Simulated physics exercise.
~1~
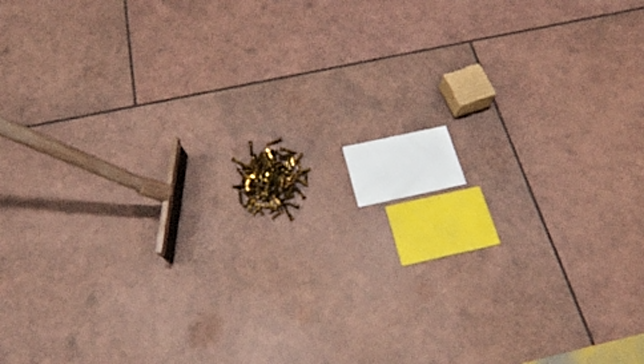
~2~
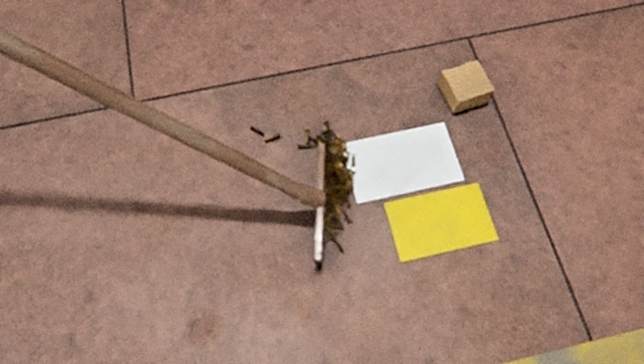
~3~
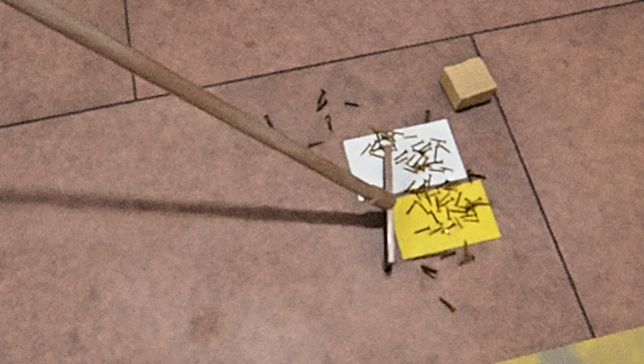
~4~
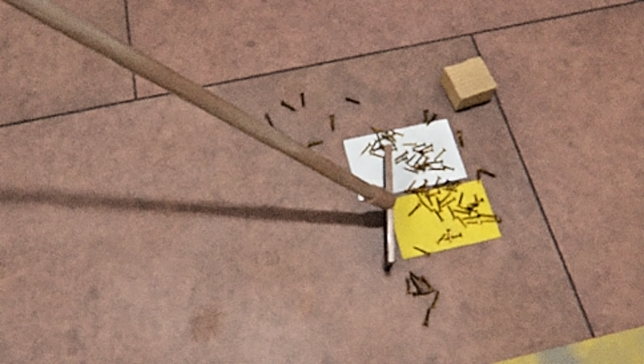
A squeegee pushes a pile of brass screws right, scattering them across white and yellow sheets.
